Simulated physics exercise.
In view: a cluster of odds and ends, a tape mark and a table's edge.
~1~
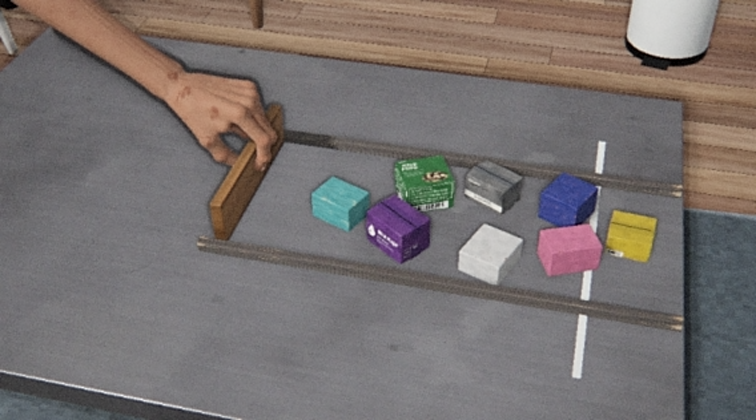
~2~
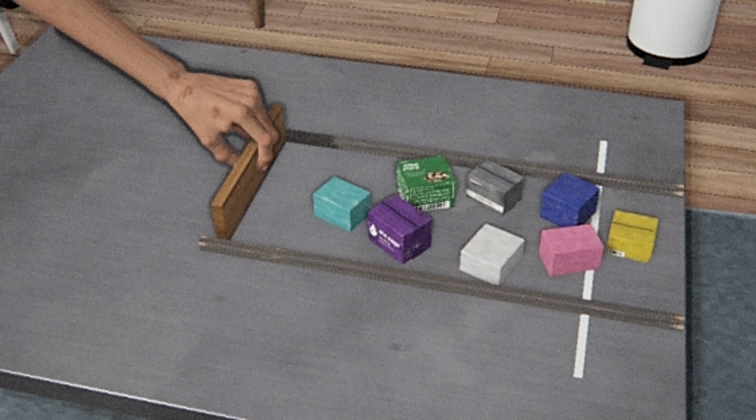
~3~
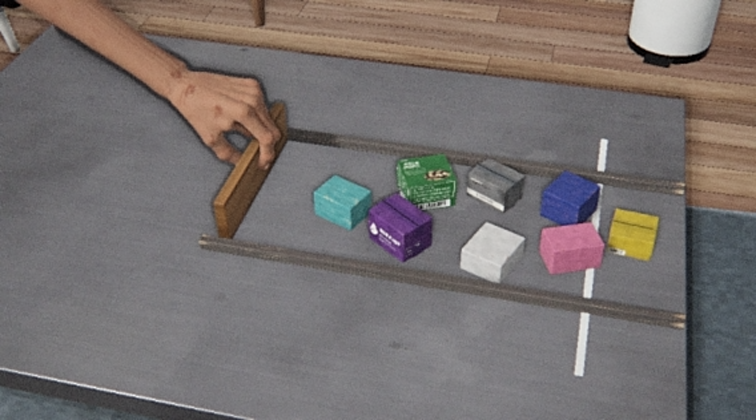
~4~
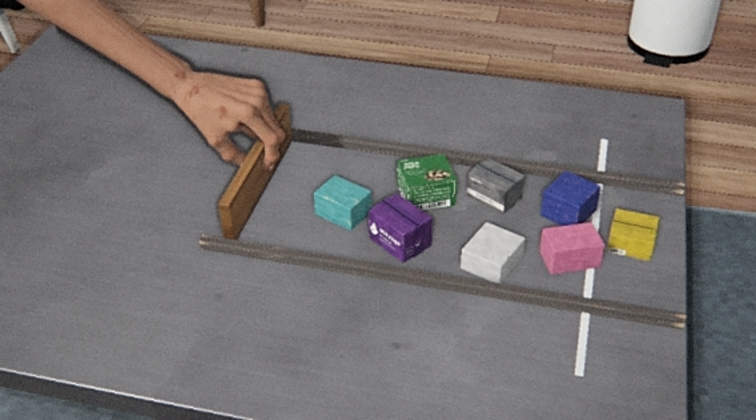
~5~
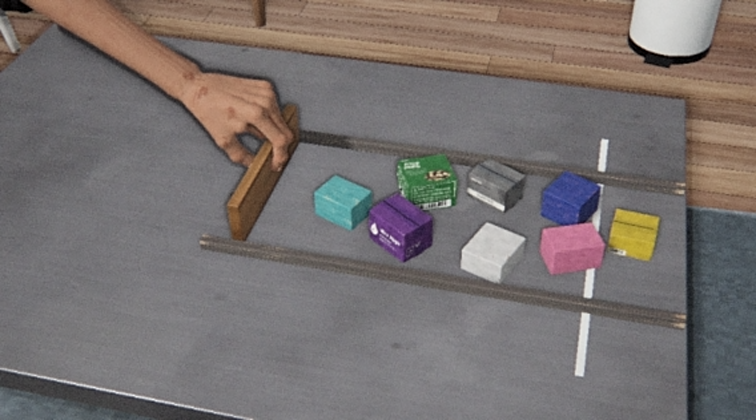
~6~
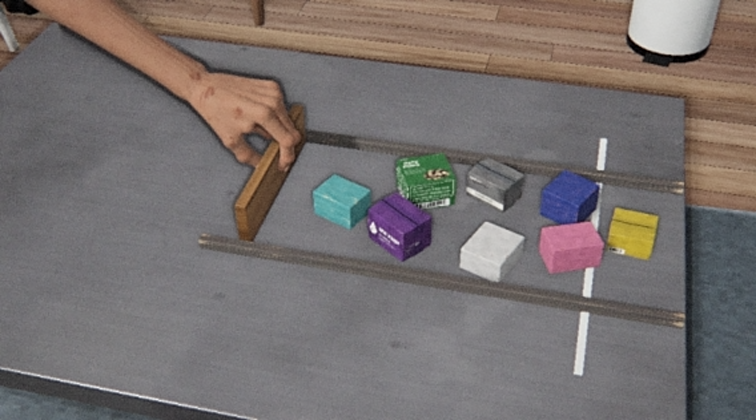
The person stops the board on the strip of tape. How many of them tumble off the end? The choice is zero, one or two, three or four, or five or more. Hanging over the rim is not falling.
The number that fall off is one or two.
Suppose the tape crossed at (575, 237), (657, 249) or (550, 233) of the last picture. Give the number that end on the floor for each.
It would be 1, 5 and 0.
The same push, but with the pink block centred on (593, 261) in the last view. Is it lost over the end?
Then it falls.
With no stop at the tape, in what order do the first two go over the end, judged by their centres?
They are the yellow box, then the pink block.
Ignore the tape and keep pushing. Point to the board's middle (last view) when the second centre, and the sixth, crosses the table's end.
About (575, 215), then (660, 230).
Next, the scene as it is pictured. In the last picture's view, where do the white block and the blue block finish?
First (656, 279), then (668, 230).
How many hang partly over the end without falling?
The number is 1.
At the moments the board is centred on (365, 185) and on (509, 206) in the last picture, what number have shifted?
At the one place 3, at the other 8.
Early on, none off yet; yellow box at rest near (632, 233); pink block at rest near (571, 247); blue block at rest near (570, 200).
A while later, none off yet; yellow box travelled about its own width near (681, 234); pink block travelled about its own width near (650, 256); blue block travelled about its own width near (620, 221).
Finally, the number that fall off is one or two; lost, pink block and yellow box.
